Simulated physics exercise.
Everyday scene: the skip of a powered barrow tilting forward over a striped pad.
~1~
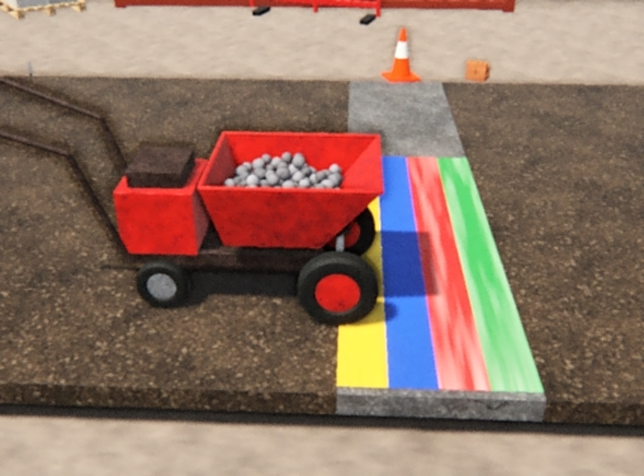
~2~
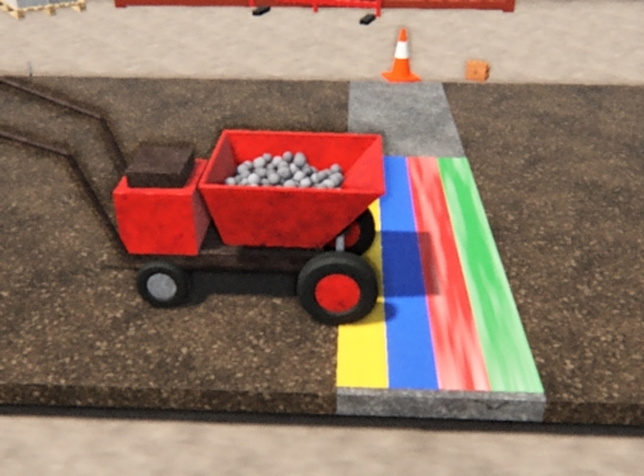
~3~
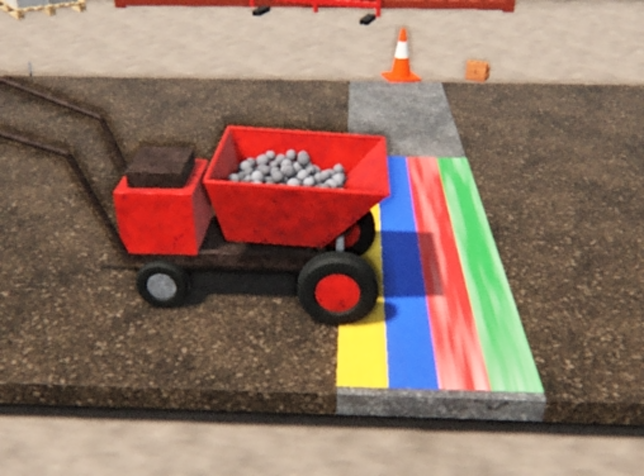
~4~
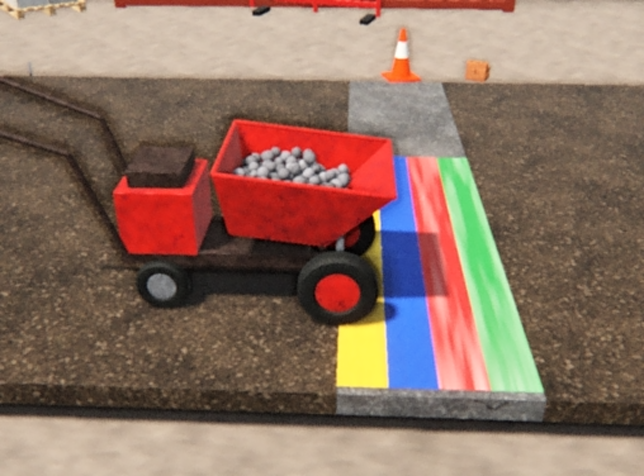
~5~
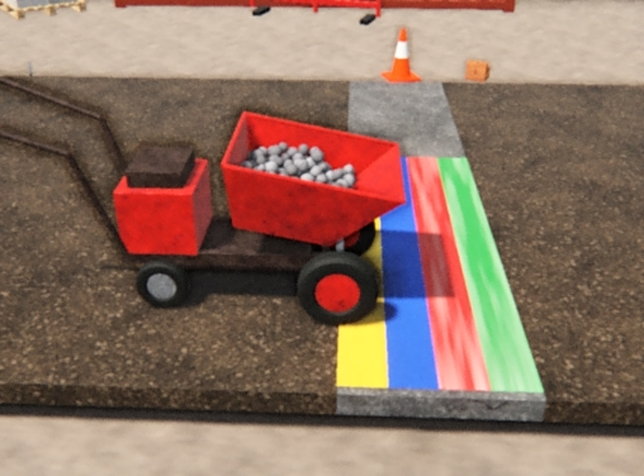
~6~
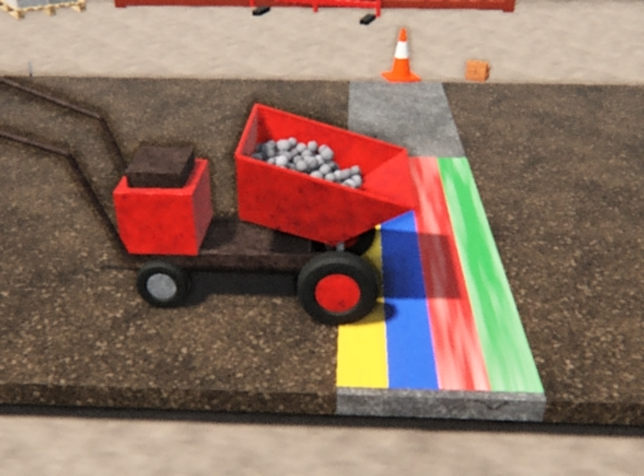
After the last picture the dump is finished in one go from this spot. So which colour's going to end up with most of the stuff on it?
Most of it lands on green.
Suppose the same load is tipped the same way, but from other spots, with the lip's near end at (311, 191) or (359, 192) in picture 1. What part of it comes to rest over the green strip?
First spot: About 10 percent; second spot: About 40 percent.
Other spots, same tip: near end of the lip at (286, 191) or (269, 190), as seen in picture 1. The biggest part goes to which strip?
At the first place that blue strip, at the second blue.
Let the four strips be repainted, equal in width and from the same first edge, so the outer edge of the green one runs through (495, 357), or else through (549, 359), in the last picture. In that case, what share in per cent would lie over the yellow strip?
About 0 % and 0 %.
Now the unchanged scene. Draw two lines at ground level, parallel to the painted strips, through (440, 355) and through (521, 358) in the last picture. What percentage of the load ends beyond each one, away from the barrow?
About 80 % and 30 %.
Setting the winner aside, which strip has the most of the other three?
It's the red strip.
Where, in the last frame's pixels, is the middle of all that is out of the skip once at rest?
Close to (490, 287) in the last view.
Shortly afterwards, skip tipped steeply; the whole lot in the skip.
Next, skip tipped right over; the bulk in the skip; a little over the red strip; near a quarter over the green strip.
Some moments later, skip tipped right over; near a quarter in the skip; near a quarter over the red strip; near a third over the green strip; near a quarter off the paint.
In the end, skip tipped right over; near a quarter in the skip; none at all over the yellow strip; none at all over the blue strip; near a quarter over the red strip; near a third over the green strip; near a quarter off the paint.
